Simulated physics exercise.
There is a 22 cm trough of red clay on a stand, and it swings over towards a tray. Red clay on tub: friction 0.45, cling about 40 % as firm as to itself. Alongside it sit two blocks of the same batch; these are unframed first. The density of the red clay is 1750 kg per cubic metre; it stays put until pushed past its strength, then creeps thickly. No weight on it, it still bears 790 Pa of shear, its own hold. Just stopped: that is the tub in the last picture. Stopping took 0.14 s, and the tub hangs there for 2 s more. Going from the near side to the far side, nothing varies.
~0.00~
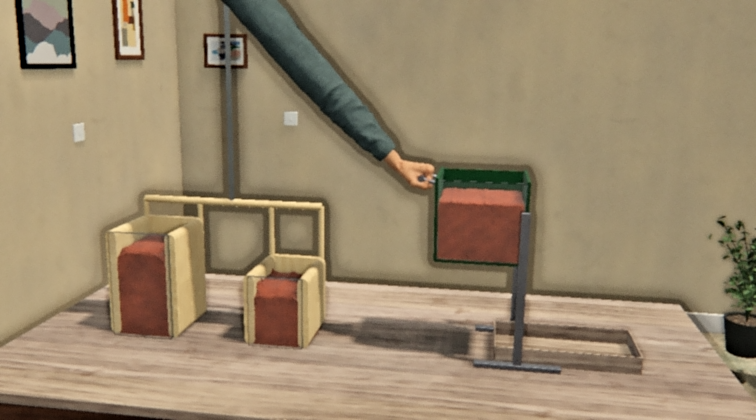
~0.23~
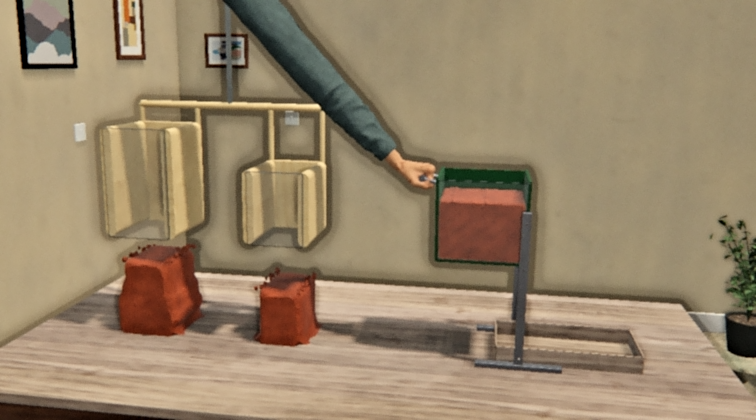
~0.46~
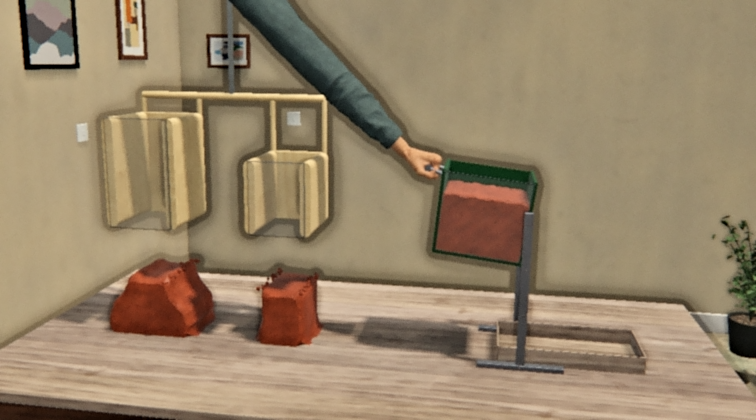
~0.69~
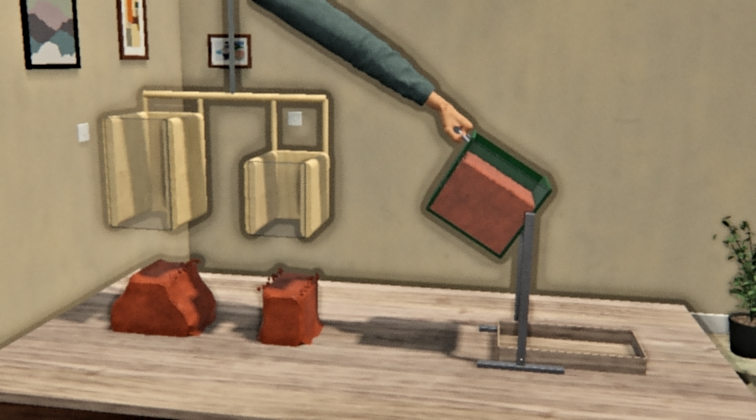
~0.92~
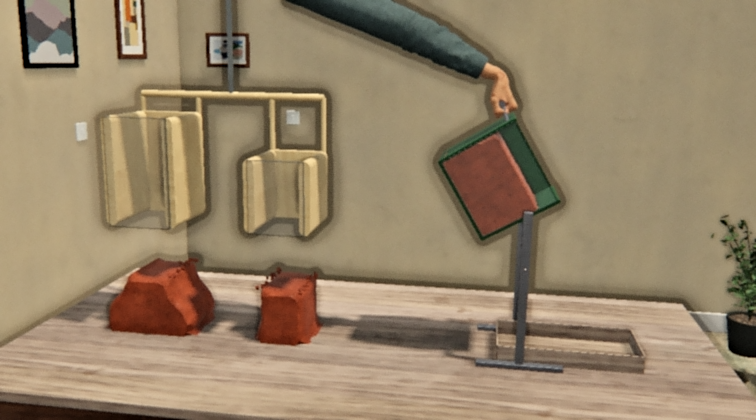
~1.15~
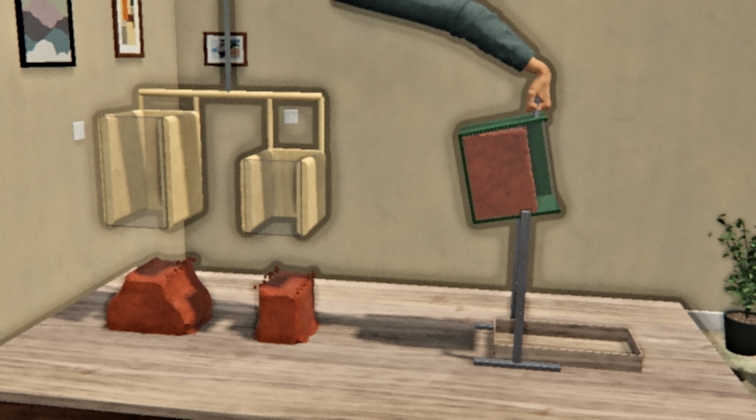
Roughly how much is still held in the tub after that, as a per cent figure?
The amount still held in the tub is about 100 per cent.
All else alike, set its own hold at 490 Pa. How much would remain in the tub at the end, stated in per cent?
In that case close to 80 in a hundred.
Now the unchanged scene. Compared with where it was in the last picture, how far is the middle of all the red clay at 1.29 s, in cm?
Shift: Roughly 0 cm.
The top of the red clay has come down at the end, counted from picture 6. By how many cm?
About 1 cm.
After 1.29 s, the tub is at 78 degrees and holds 100 %.
After 1.46 s, the tub is at 78 degrees and holds 100 %.
After 1.63 s, the tub is at 78 degrees and holds 100 %.
After 1.80 s, the tub is at 78 degrees and holds 100 %.
After 3.15 s, at the end, the tub is at 78 degrees and holds 100 %.
